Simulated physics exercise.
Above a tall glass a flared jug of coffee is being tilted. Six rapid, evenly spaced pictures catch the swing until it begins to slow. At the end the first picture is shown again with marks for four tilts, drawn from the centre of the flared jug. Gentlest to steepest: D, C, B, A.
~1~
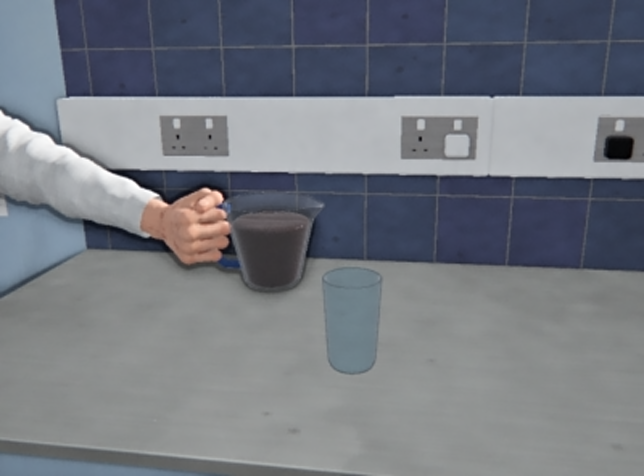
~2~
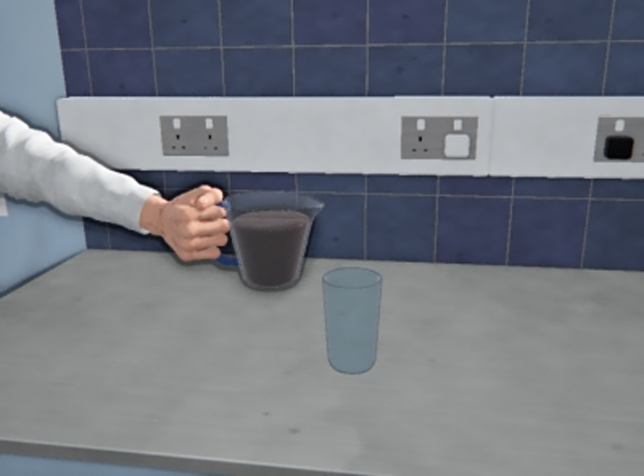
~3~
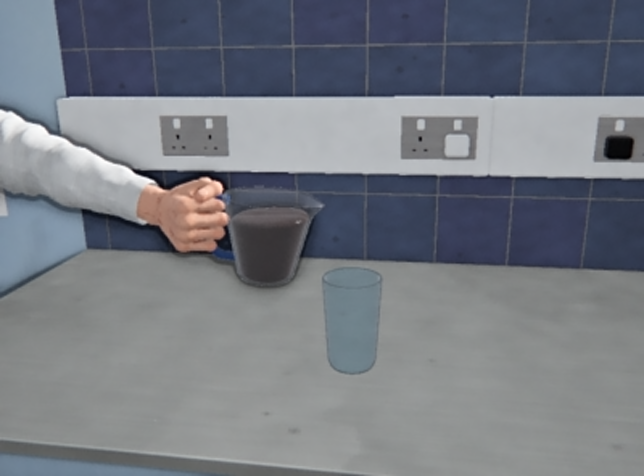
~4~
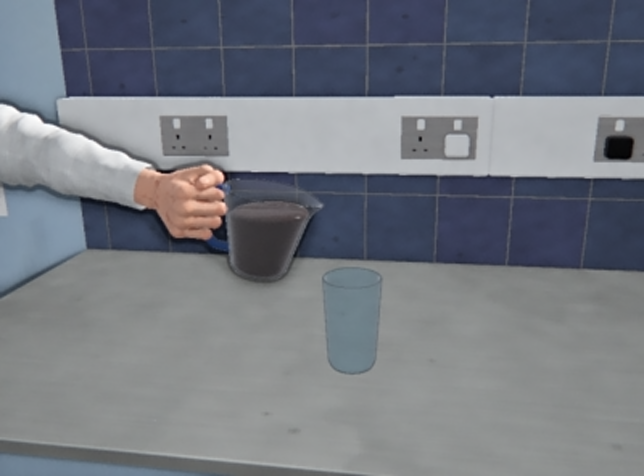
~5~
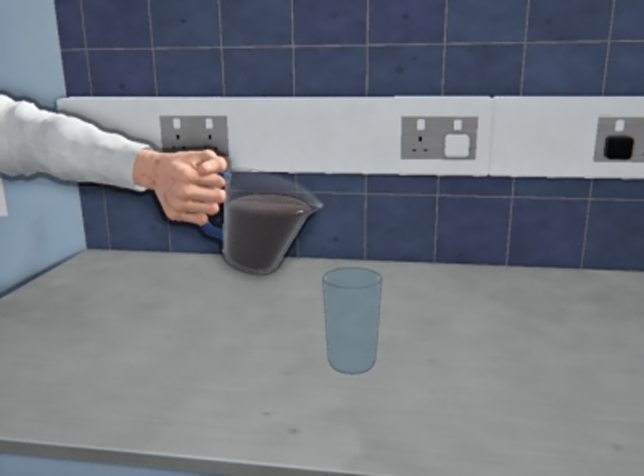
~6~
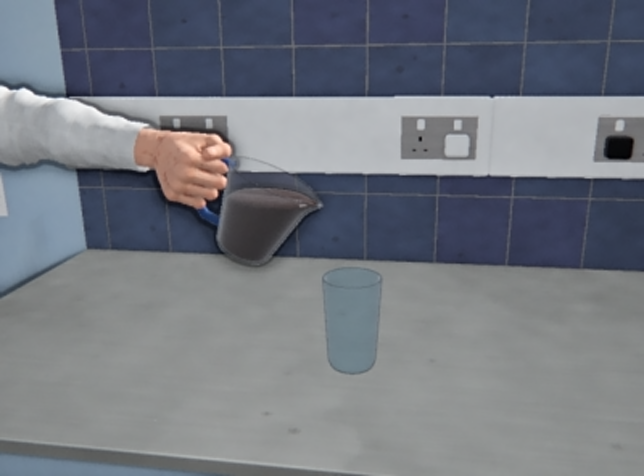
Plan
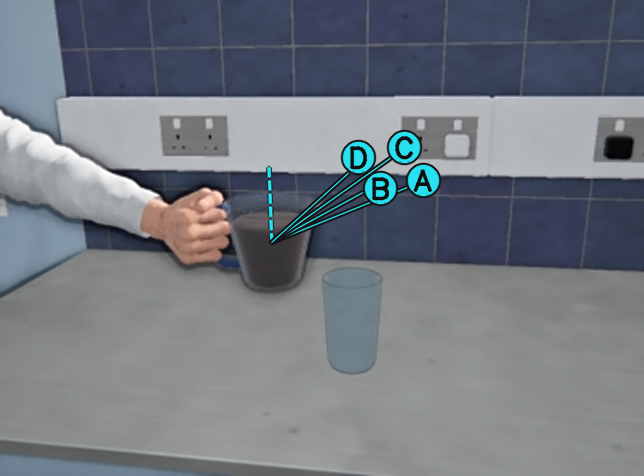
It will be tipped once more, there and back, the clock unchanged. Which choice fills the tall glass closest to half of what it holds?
C is best.
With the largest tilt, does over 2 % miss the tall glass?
Yes, it does.
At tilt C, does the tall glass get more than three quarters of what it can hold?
No, less.
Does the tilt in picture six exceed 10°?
Yes, it does.
In cyan, A at (407, 187); B at (362, 192); C at (390, 158); D at (348, 173).
If A is chosen, the tall glass ends with about 68 % of what it can hold; 10 % of the coffee is spilt.
If B is chosen, the tall glass ends with about 62 % of what it can hold; 3 % of the coffee is spilt.
If C is chosen, the tall glass ends with about 49 % of what it can hold.
If D is chosen, the tall glass ends with about 36 % of what it can hold.
